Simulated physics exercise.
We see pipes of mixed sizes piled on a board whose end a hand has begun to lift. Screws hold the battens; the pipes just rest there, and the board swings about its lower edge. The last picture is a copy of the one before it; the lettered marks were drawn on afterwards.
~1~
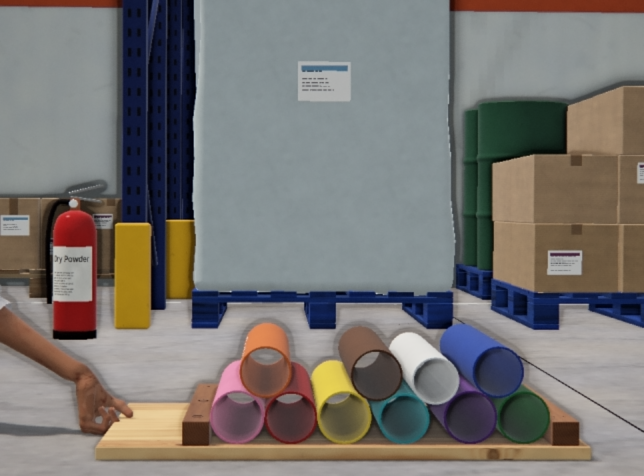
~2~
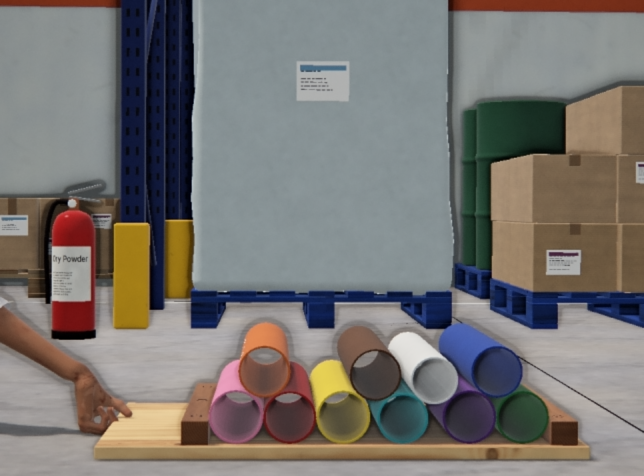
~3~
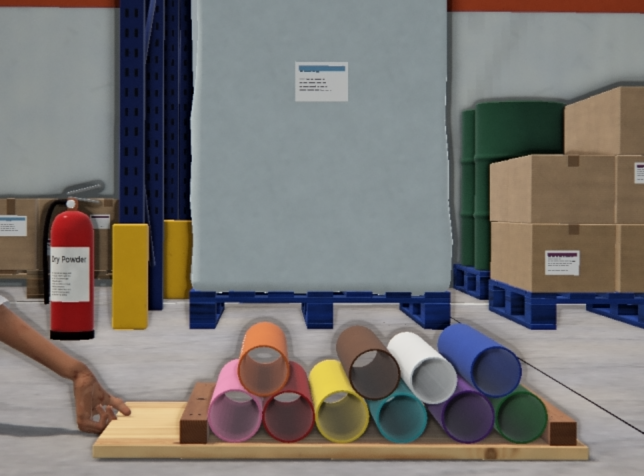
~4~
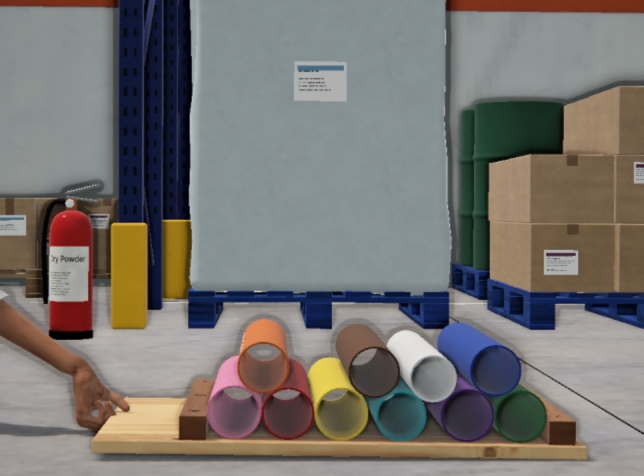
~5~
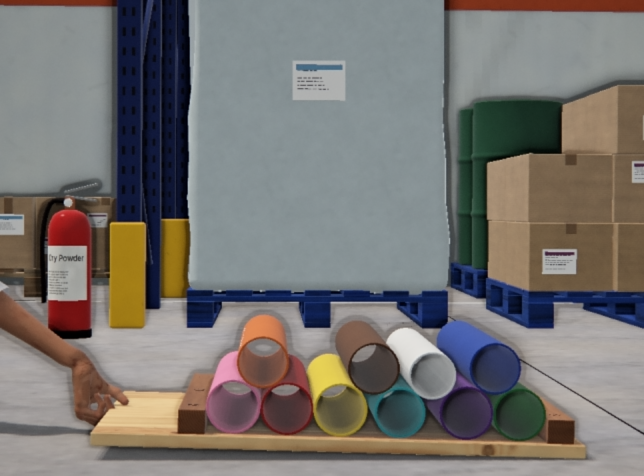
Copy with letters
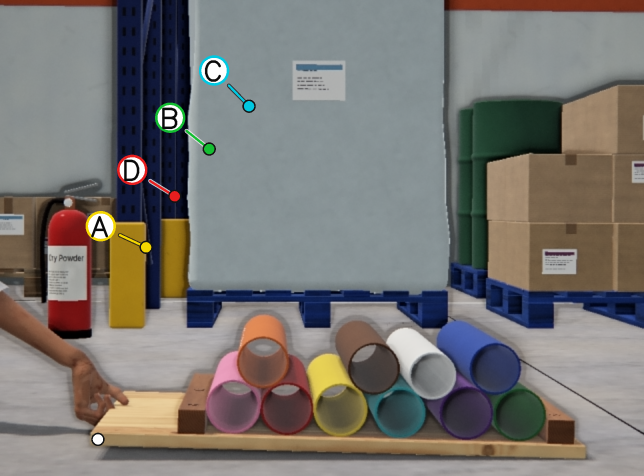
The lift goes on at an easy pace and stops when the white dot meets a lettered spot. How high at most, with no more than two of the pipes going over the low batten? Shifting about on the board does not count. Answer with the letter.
The highest mark that will do is A.
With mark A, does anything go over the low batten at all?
At A: No.
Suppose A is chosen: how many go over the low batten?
With A, none.
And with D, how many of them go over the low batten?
With D, four.
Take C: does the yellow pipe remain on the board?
Yes.
On the marked copy, A at (146, 247); B at (209, 149); C at (249, 106); D at (175, 196); the white dot at (98, 440).
Following A. Soon after the start, board at 16°.
Later, board at 25°.
In the end, board at 25°, none over the low batten.
As for the rest, B four over the low batten (orange, brown, white, blue); C four over the low batten (orange, brown, white, blue); D four over the low batten (orange, brown, white, blue).
